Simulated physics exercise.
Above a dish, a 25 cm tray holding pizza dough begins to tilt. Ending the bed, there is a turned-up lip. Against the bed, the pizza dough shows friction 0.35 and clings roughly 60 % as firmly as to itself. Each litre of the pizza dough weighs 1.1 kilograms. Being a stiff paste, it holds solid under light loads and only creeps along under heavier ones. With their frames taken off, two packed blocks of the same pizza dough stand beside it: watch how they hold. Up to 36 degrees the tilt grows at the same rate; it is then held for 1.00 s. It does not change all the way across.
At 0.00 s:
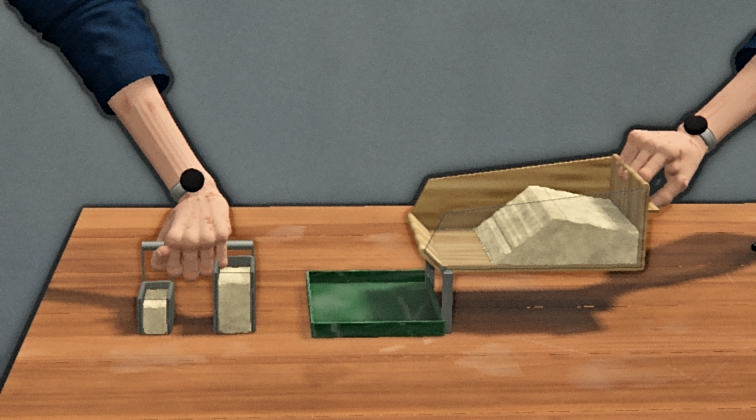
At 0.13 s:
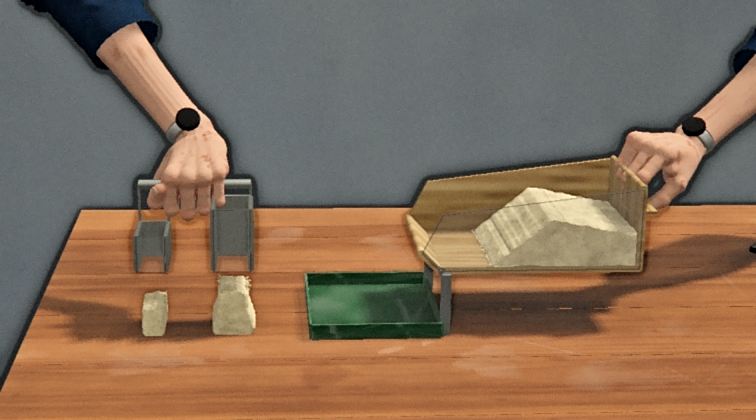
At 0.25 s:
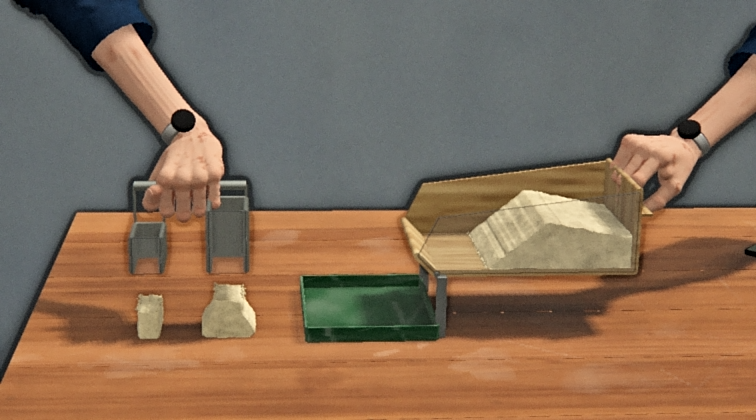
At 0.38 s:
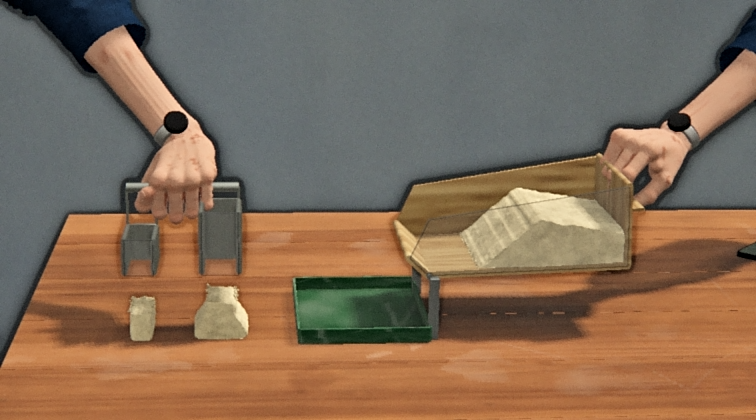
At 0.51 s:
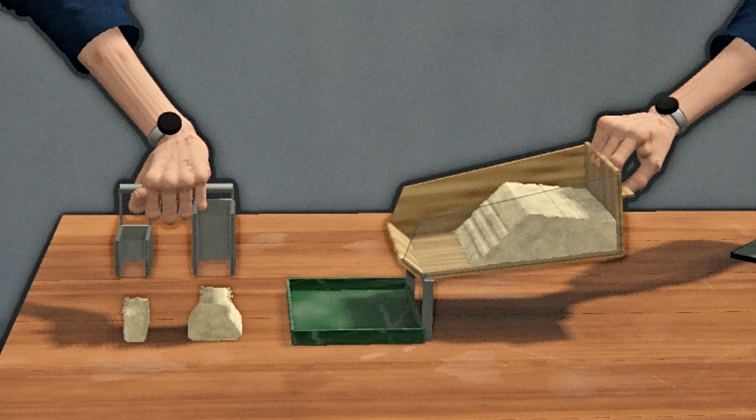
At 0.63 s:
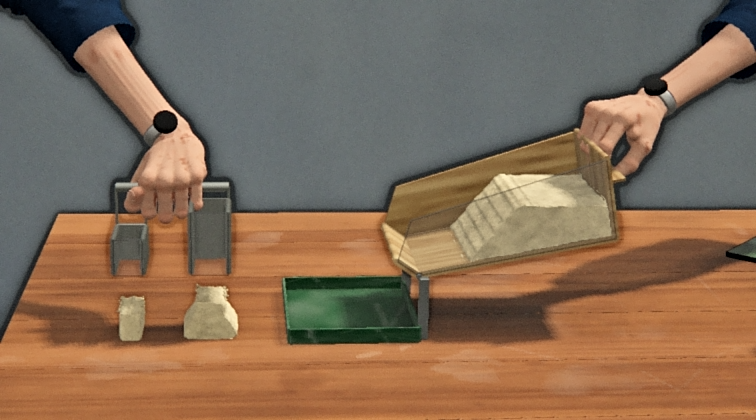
Wooden tabletop, one hand lifting moulds off two pale blocks, the taller slumping, then another hand raising a loaded tray's right end.
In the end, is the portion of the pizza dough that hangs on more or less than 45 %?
Lower than 45 %.
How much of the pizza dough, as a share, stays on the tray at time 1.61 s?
60 percent.
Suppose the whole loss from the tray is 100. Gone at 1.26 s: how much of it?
Around 0 percent.
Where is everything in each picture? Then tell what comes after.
Top of the high end at (643, 187), tilt 0 degrees; foremost bit of the pizza dough at (496, 261); block heights 3.8 cm, 6.8 cm (left to right), in the first picture.
Top of the high end at (641, 189), tilt 0 degrees; foremost bit of the pizza dough at (495, 263); block heights 3.8 cm, 5.8 cm (left to right), in the second picture.
Top of the high end at (637, 192), tilt 0 degrees; foremost bit of the pizza dough at (490, 265); block heights 3.8 cm, 5.1 cm (left to right), in the third picture.
Top of the high end at (627, 186), tilt 2 degrees; foremost bit of the pizza dough at (482, 265); block heights 3.8 cm, 5.1 cm (left to right), in the fourth picture.
Top of the high end at (614, 174), tilt 6 degrees; foremost bit of the pizza dough at (475, 263); block heights 3.8 cm, 5.1 cm (left to right), in the fifth picture.
Top of the high end at (603, 160), tilt 11 degrees; foremost bit of the pizza dough at (470, 258); block heights 3.8 cm, 5.1 cm (left to right), in the sixth picture.
After 0.92 s, the tilt is 20 degrees and 100 % is on the bed.
After 1.26 s, the tilt is 31 degrees and 100 % is on the bed.
After 1.61 s, the tilt is 36 degrees and 60 % is on the bed.
After 1.95 s, the tilt is 36 degrees and 37 % is on the bed.
After 2.45 s, the tilt is 36 degrees and 37 % is on the bed.
